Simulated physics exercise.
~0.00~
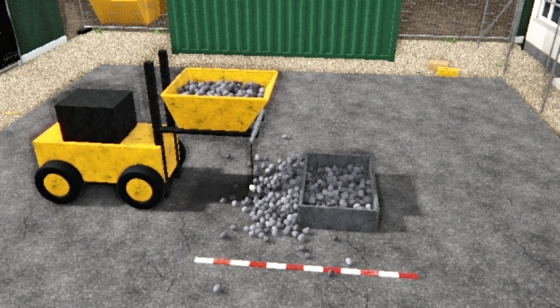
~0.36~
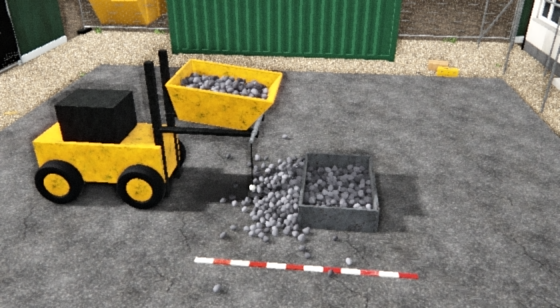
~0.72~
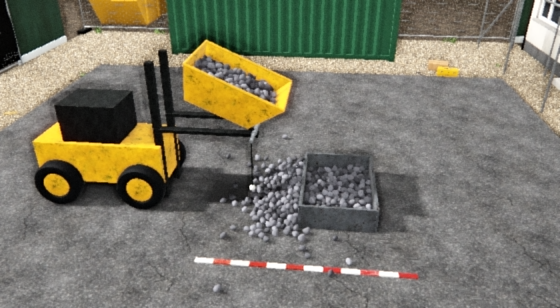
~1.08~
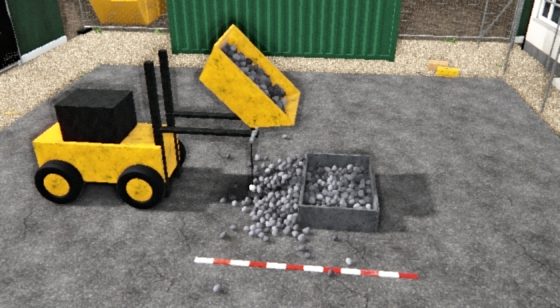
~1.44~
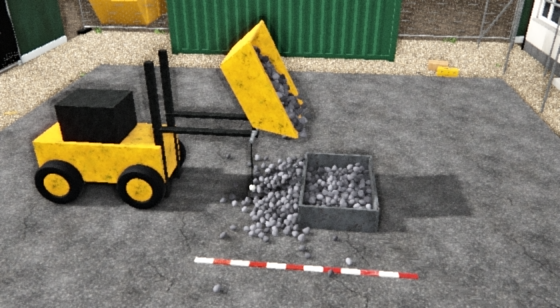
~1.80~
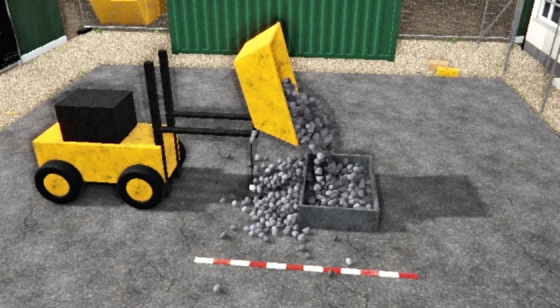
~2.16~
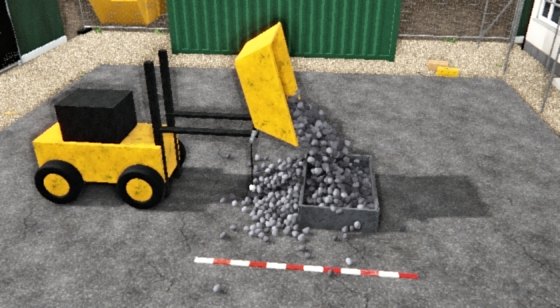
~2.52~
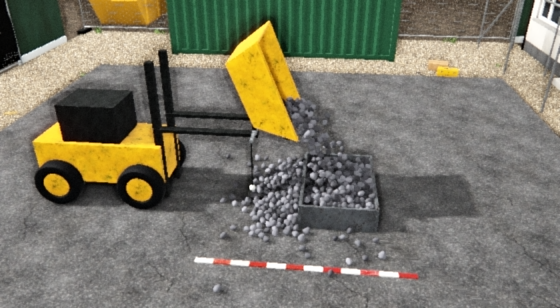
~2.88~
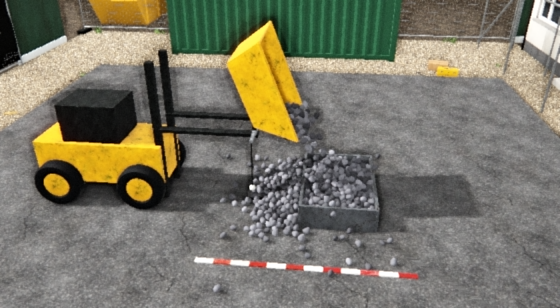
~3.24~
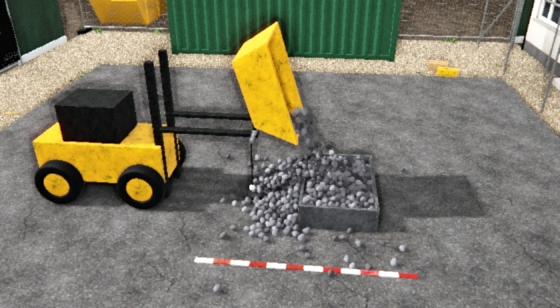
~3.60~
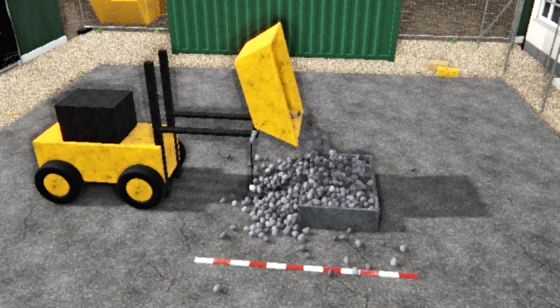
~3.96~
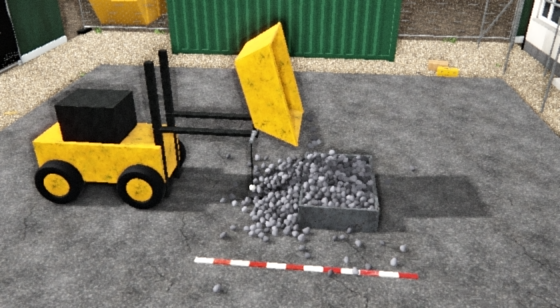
In a fenced yard, a yellow forklift tips a skip of grey stones into a bin, jolting it until it hangs empty.
